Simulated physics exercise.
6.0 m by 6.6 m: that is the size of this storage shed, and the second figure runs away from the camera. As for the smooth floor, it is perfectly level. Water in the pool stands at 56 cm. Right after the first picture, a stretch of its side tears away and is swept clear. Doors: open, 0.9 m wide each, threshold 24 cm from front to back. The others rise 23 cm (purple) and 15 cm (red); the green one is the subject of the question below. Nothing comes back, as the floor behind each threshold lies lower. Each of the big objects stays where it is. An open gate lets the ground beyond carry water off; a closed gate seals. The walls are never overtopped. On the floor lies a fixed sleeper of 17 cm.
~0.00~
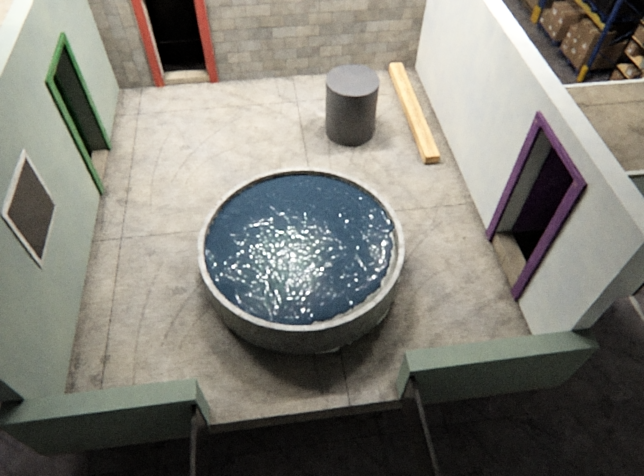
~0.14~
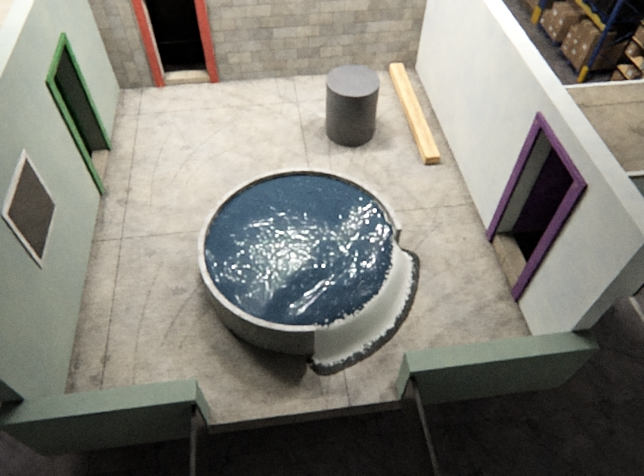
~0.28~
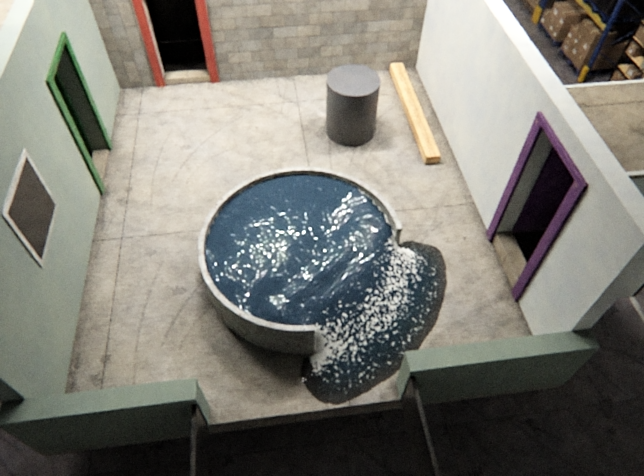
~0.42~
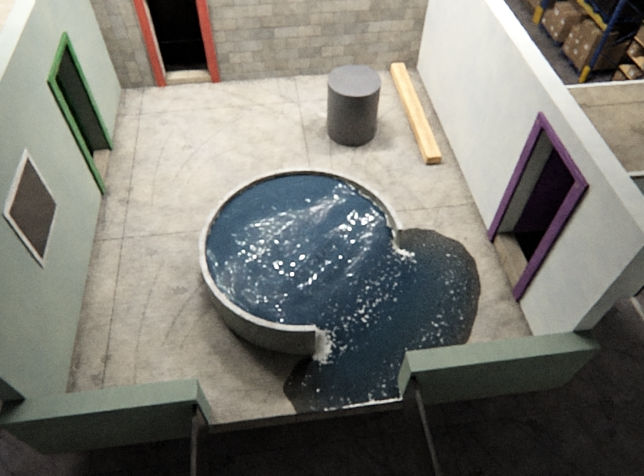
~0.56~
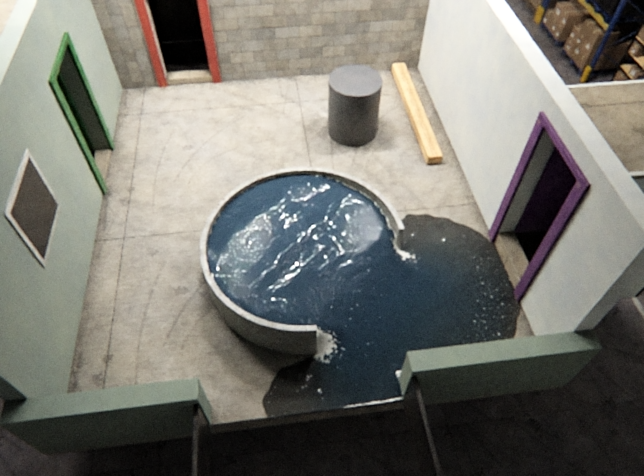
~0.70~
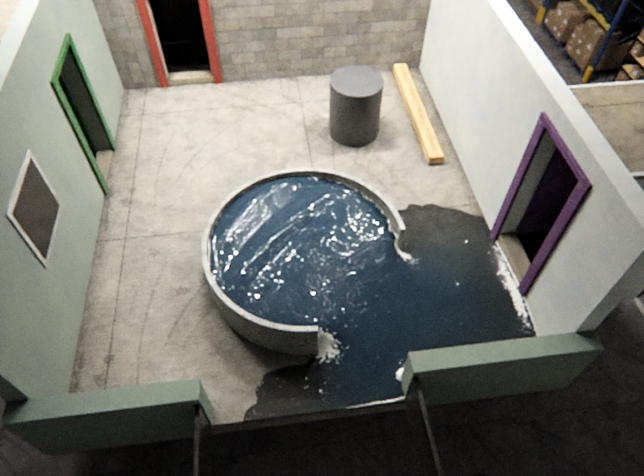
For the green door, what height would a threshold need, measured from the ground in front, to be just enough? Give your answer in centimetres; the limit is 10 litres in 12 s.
Around 7 cm above the ground in front.
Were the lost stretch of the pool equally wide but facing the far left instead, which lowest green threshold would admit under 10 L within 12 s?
Near 23 cm.
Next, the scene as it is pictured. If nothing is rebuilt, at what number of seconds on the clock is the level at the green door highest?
Some 8.0 s, more or less.
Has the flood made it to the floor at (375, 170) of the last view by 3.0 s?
I'd say that place has got wet.
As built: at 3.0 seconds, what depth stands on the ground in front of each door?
Green door 0 cm, purple door 28 cm, red door 0 cm.
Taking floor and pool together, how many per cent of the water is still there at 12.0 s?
Some 64 %.
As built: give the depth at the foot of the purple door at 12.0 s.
Some 7.5 centimetres.
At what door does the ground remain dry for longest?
The green one.
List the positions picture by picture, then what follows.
Still water, 56 cm deep, in the pool at (302, 242); the green door at (83, 122) is dry, in the first picture.
The front is at (414, 269), 0.3 m from the gap at (380, 307); 0.5 m2 of floor is wet, 56 cm left at the back, in the second picture.
The front is at (440, 273), 0.7 m from the gap at (380, 309); 1.6 m2 of floor is wet, 56 cm left at the back, in the third picture.
The front is at (474, 284), 1.1 m from the gap at (381, 310); 3.1 m2 of floor is wet, 56 cm left at the back, in the fourth picture.
The gap is at (382, 310), the front 1.7 m out at (514, 294); the back of the pool holds 56 cm, in the fifth picture.
Water pours out at (383, 311) and has run 2.1 m, to a hidden place; about 7 cm deep outside, 56 cm at the back; the green door at (88, 122), 5.3 m from the gap, is still 5.0 m from the nearest water, in the sixth picture.
After 1.4 s water covers 15 % of the floor, deepest (55 cm) near (531, 364); it has not reached the green door.
After 3.0 s water covers 30 % of the floor, deepest (34 cm) near (545, 363); it has not reached the green door.
After 12.0 s water covers 95 % of the floor, deepest (9 cm) near (421, 98); 7 cm at the green door, 18 litres in over its 6 cm threshold.
At the green door as built, the water arrived by 6.1 s and peaked near 10 cm at 8.2 s.
With a threshold of 6 cm, 18 litres would have come in within the 12 s; with 8 cm, 5 litres. So under 10 litres takes about 7 cm.
